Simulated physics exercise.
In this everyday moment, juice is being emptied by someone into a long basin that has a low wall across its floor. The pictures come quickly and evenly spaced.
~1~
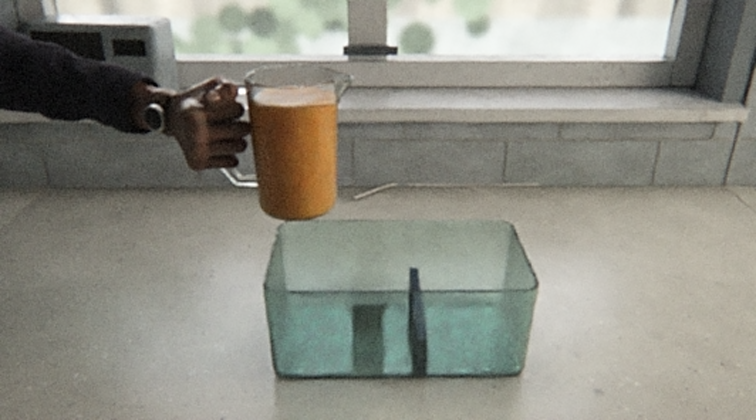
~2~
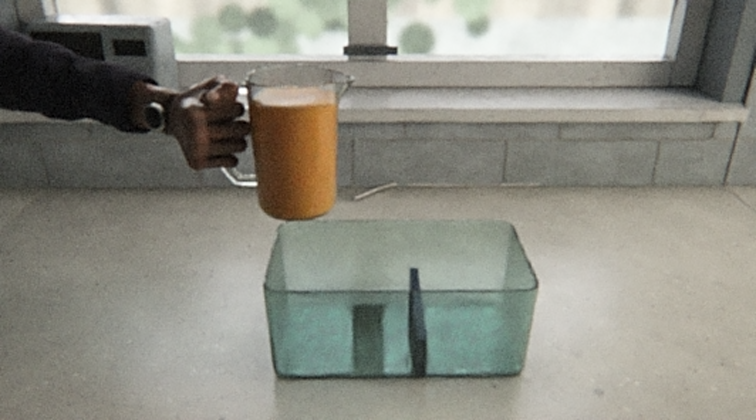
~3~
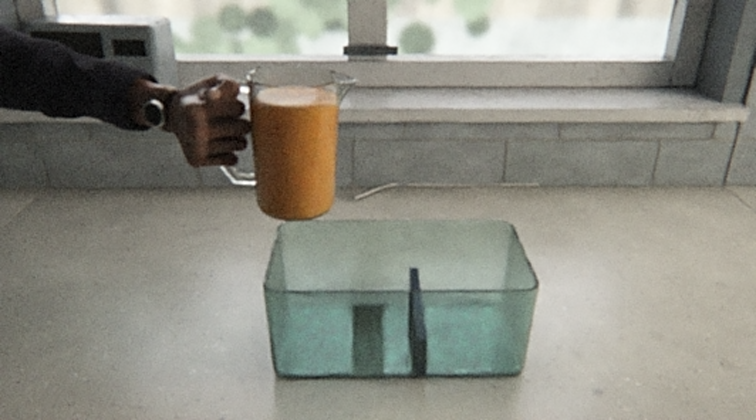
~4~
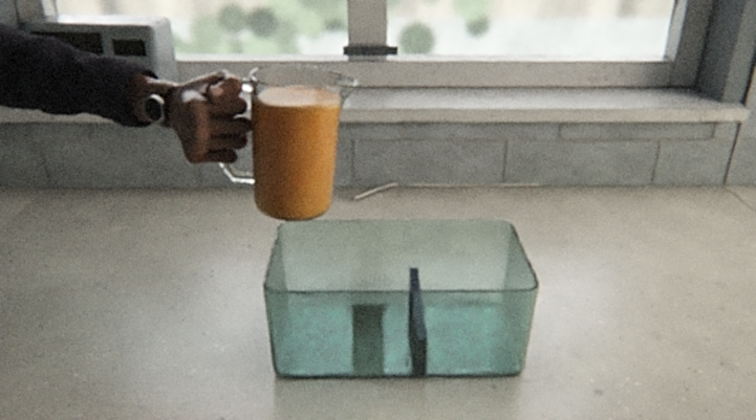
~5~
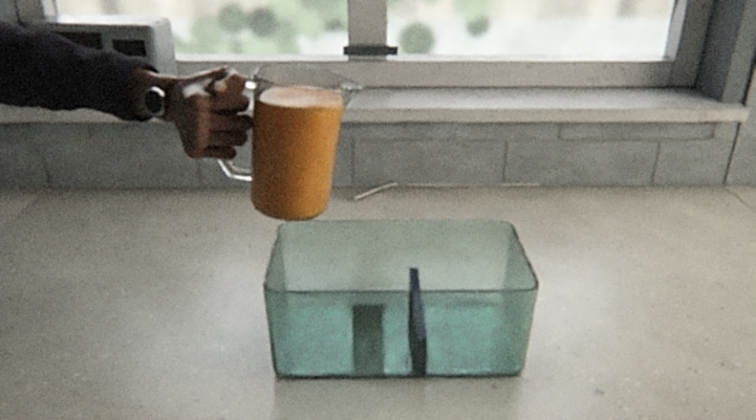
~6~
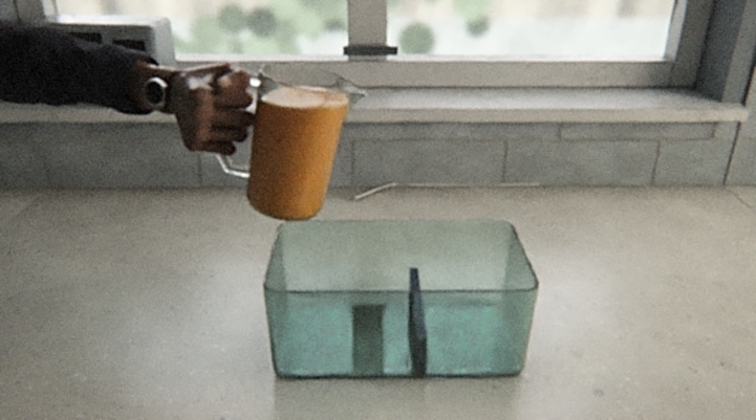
The clip opens with a hand in a dark sleeve and a wristwatch holding a clear jug of orange juice above a long, greenish see-through basin with a low dark wall inside. The jug stays upright at first, then the hand gradually leans it slightly to the right, while the basin stays still.
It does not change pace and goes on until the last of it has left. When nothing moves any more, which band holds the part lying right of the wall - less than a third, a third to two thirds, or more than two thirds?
It falls in the band a third to two thirds.
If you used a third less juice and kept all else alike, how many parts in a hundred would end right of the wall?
I'd put it at around 30 %.
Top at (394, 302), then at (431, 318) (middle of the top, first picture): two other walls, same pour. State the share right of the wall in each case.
In order, some 85 and 40 in a hundred.
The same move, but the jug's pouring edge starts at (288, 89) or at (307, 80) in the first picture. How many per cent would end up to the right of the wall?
5 and 5 per cent.
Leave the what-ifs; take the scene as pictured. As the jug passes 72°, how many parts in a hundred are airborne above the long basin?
Airborne share: Approx. 15 %.
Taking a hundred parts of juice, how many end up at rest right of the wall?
50 % or thereabouts.
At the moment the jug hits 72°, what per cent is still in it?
Remaining fraction: Approx. 85 %.
A moment on, the jug is tipped part way and 84 per cent is still to pour, 0 is left of the wall and 3 right of it.
Next, the jug is tipped right over and 27 per cent is still to pour, 14 is left of the wall and 40 right of it.
Then the jug is tipped right over and 0 per cent is still to pour, 46 is left of the wall and 52 right of it.
Later the jug is tipped right over and 0 per cent is still to pour, 46 is left of the wall and 52 right of it.
Finally, 46 per cent lies left of the wall, 52 right of it and 1 outside.
